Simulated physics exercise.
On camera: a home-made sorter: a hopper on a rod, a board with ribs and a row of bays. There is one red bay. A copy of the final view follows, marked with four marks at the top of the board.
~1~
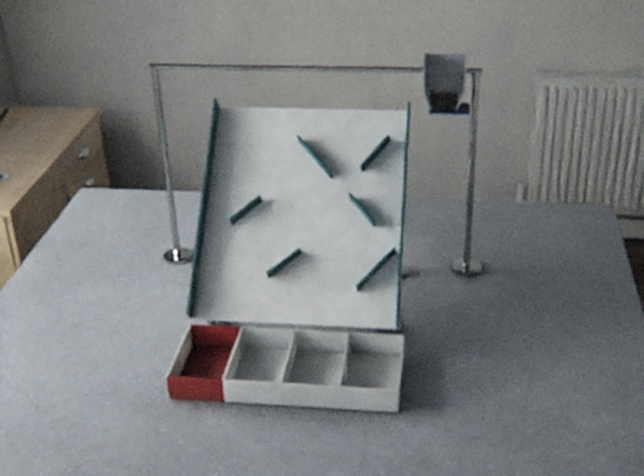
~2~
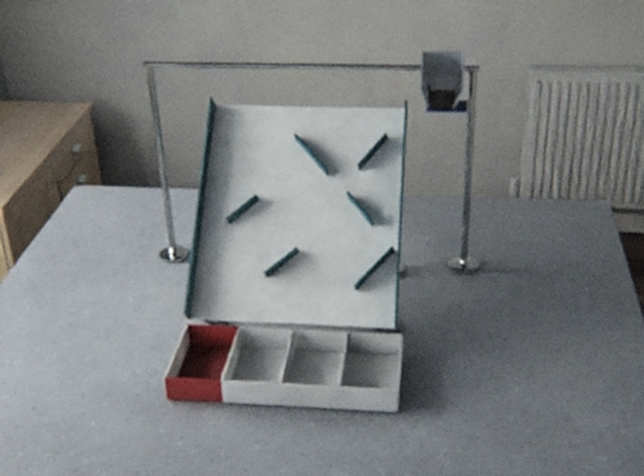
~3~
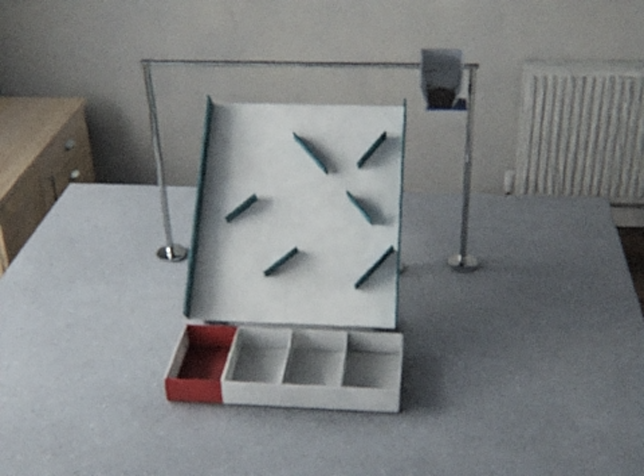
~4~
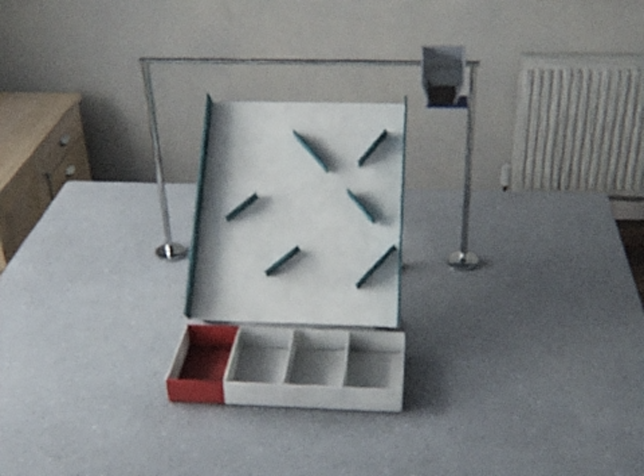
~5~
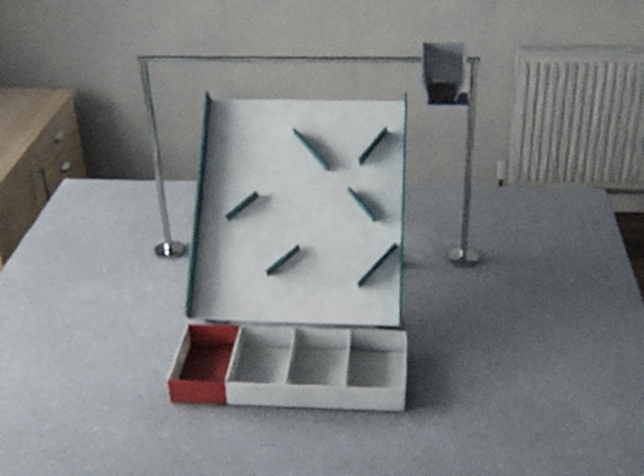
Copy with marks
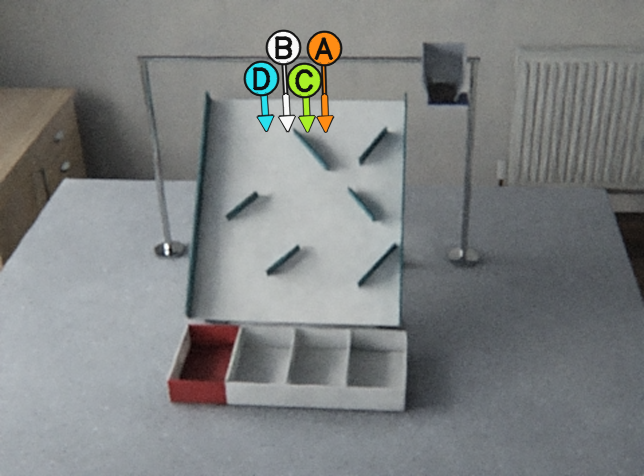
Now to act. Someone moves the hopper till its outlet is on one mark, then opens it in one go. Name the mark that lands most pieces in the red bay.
D works best here.
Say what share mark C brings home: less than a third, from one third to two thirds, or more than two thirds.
Mark C gives less than a third.
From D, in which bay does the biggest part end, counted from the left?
The first.
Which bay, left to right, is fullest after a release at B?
The first.
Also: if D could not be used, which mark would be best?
That would be B.
On the marked copy, mark A meets the board at (325, 126); mark B meets the board at (287, 125); mark C meets the board at (307, 125); mark D meets the board at (266, 125).
If A is chosen, none in the red bay, nearly all in other bays, a small part outside the box.
If B is chosen, about half in the red bay, about a third in other bays, a small part outside the box.
If C is chosen, a small part in the red bay, most in other bays, a stray few held on the board.
If D is chosen, most in the red bay, about a quarter in other bays, a stray few outside the box.
